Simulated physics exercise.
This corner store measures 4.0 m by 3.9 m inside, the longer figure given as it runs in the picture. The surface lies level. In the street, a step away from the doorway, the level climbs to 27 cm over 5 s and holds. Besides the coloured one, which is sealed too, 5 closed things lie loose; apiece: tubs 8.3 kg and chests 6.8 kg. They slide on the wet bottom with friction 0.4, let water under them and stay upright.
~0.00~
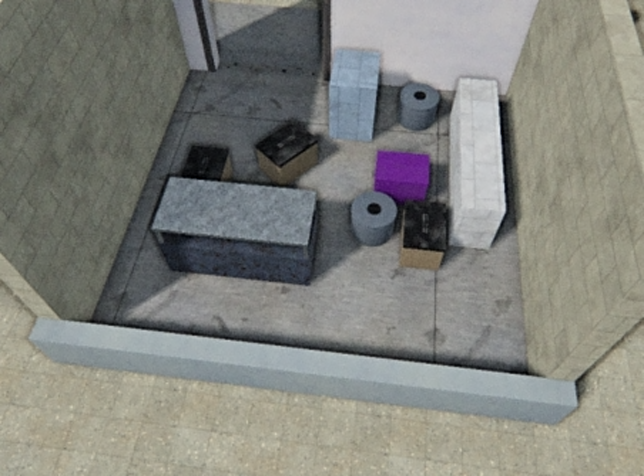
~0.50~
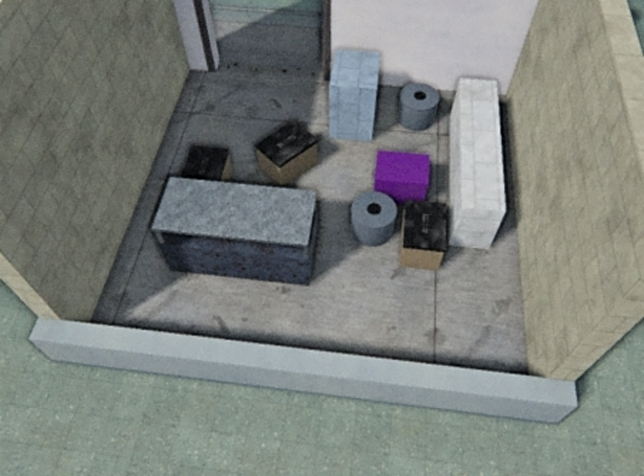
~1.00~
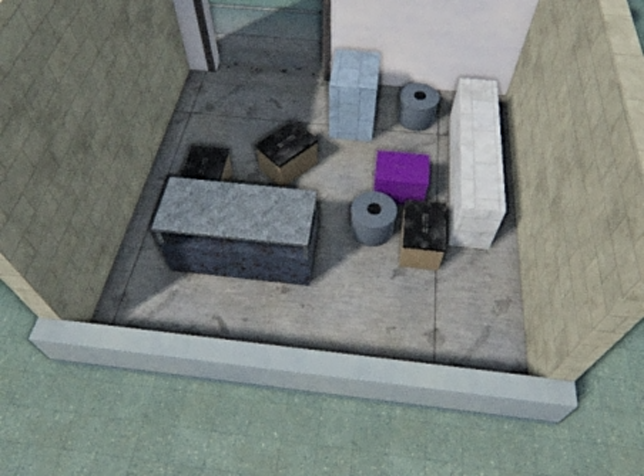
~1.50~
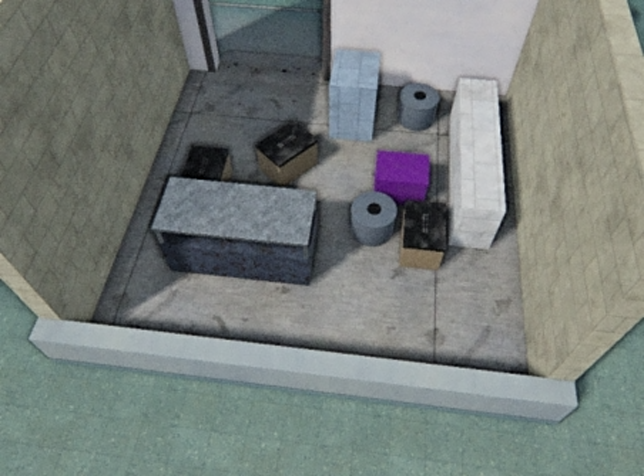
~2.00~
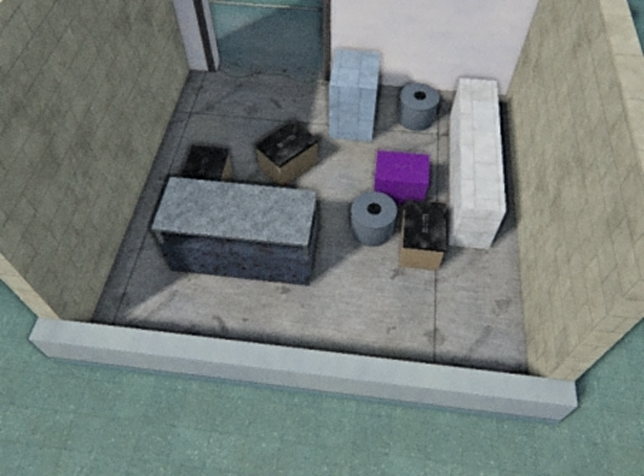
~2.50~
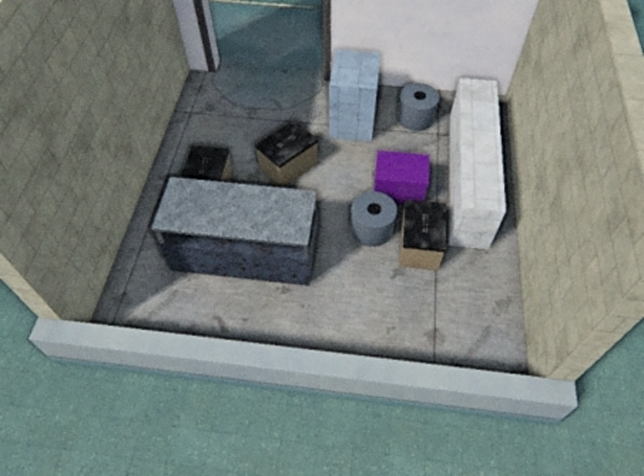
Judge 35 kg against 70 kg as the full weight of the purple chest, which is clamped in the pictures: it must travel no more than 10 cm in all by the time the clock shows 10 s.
For it, the lower weight is enough.
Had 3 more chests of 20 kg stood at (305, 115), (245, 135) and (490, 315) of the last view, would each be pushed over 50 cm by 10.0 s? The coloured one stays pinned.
In turn: Over, over, less.
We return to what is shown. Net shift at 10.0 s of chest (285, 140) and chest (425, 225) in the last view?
In that order: 200 cm, 80 cm.
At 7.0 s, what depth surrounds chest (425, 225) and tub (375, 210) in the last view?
Roughly 4 and 3 cm.
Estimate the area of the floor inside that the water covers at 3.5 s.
Roughly 2.5 m2.
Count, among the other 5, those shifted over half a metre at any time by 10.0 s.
That makes 4.
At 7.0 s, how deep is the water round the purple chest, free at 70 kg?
Roughly 5 cm.
After 3.5 s the purple chest would be 0 cm from its start with 35 kg and 0 cm from its start with 70 kg; 0 cm of water round it then.
After 4.5 s the purple chest would be 0 cm from its start with 35 kg and 0 cm from its start with 70 kg; 1 cm of water round it then.
After 7.0 s the purple chest would be 0 cm from its start with 35 kg and 0 cm from its start with 70 kg; 5 cm of water round it then.
After 10.0 s the purple chest would be 0 cm from its start with 35 kg and 0 cm from its start with 70 kg; 7 cm of water round it then.
